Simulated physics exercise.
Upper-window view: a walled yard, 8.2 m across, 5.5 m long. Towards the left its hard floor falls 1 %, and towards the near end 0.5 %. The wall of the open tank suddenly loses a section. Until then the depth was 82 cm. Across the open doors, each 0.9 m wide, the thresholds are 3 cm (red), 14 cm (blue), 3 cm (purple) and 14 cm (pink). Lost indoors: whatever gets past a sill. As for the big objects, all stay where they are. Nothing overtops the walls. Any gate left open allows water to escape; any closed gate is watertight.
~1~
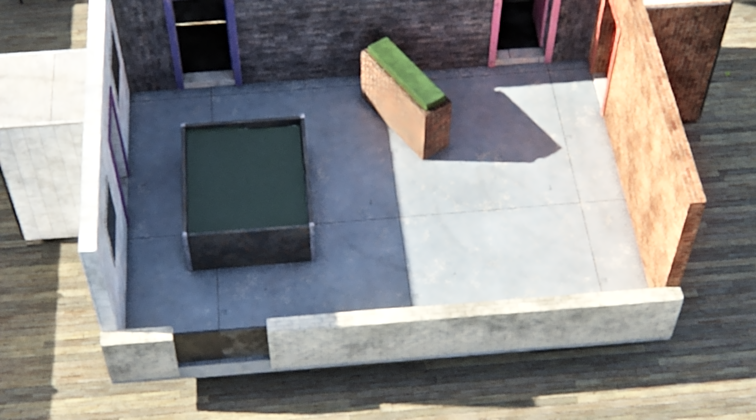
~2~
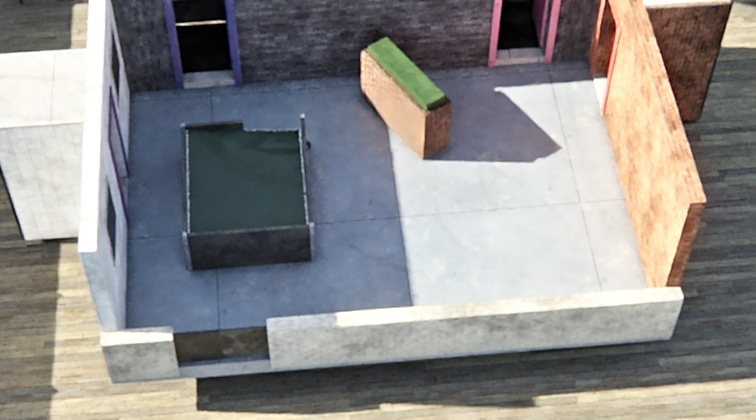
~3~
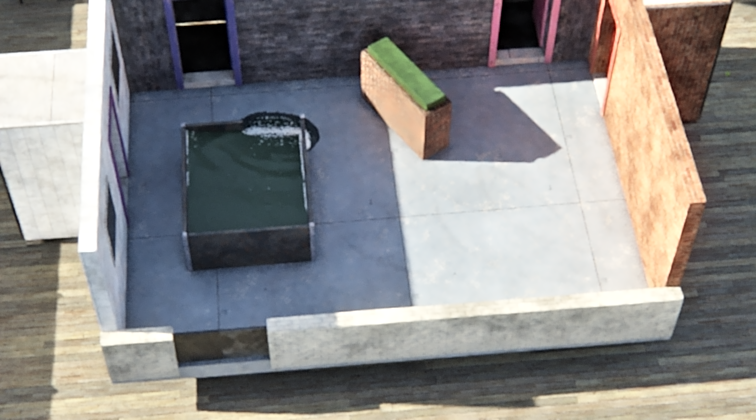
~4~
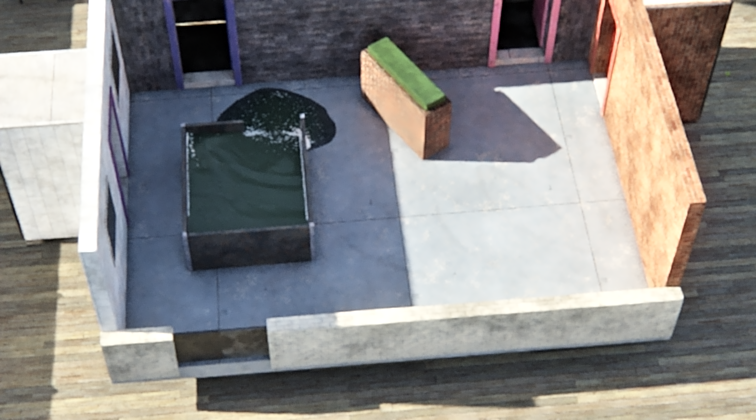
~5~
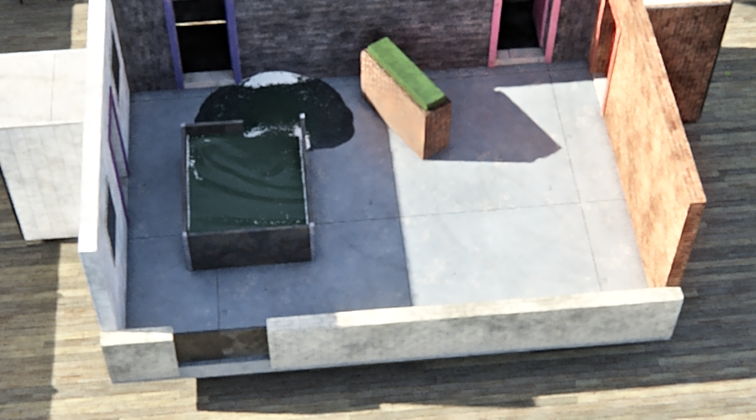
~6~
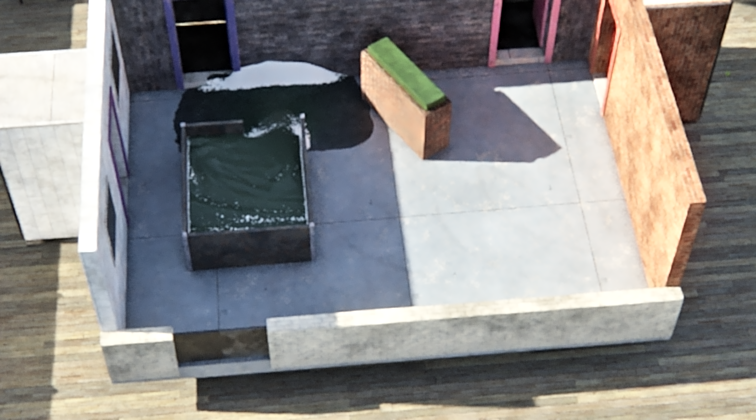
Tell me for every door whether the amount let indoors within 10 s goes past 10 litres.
Red door: Outstrips the figure; blue door: Outstrips the figure; purple door: Outstrips the figure; pink door: Lags behind the figure.
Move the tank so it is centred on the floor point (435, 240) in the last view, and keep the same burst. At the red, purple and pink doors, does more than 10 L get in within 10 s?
With respect to that limit, red ends up outside it, purple ends up outside it, pink ends up outside it.
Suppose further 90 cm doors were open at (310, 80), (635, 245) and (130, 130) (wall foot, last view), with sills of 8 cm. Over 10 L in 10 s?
Result in order - more than that, not enough, more than that.
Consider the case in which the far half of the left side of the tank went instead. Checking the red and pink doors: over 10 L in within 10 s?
Result against the limit at red: Limit held; result at pink: Limit held.
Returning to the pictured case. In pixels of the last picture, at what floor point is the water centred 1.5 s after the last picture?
Pixel position near (266, 168).
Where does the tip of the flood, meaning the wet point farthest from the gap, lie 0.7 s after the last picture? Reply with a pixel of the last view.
Point: Roughly (455, 72).
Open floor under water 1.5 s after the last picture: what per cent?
Near 30 per cent is wet.
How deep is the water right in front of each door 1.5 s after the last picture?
Door by door in cm, red shows 0, blue shows 24, purple shows 2, pink shows 3.
Then, 0.7 s after the last picture water covers 15 % of the floor and is deepest (49 cm) near (273, 85); red door not reached, blue door 24 cm at the sill, 14 L in, purple door not reached, pink door not reached.
Then, 1.5 s after the last picture water covers 30 % of the floor and is deepest (48 cm) near (365, 86); red door not reached, blue door 24 cm at the sill, 48 L in, purple door not reached, pink door 3 cm at the sill, 0 L in.
Then, 2.8 s after the last picture water covers 60 % of the floor and is deepest (30 cm) near (264, 94); red door 10 cm at the sill, 41 L in, blue door 18 cm at the sill, 77 L in, purple door 7 cm at the sill, 4 L in, pink door 3 cm at the sill, 0 L in.
Then, 5.3 s after the last picture water covers 95 % of the floor and is deepest (24 cm) near (126, 358); red door 5 cm at the sill, 77 L in, blue door 13 cm at the sill, 93 L in, purple door 6 cm at the sill, 22 L in, pink door 2 cm at the sill, 0 L in.
Then, 9.3 s after the last picture water covers 95 % of the floor and is deepest (16 cm) near (126, 358); red door 2 cm at the sill, 85 L in, blue door 7 cm at the sill, 93 L in, purple door 6 cm at the sill, 43 L in, pink door 3 cm at the sill, 0 L in.
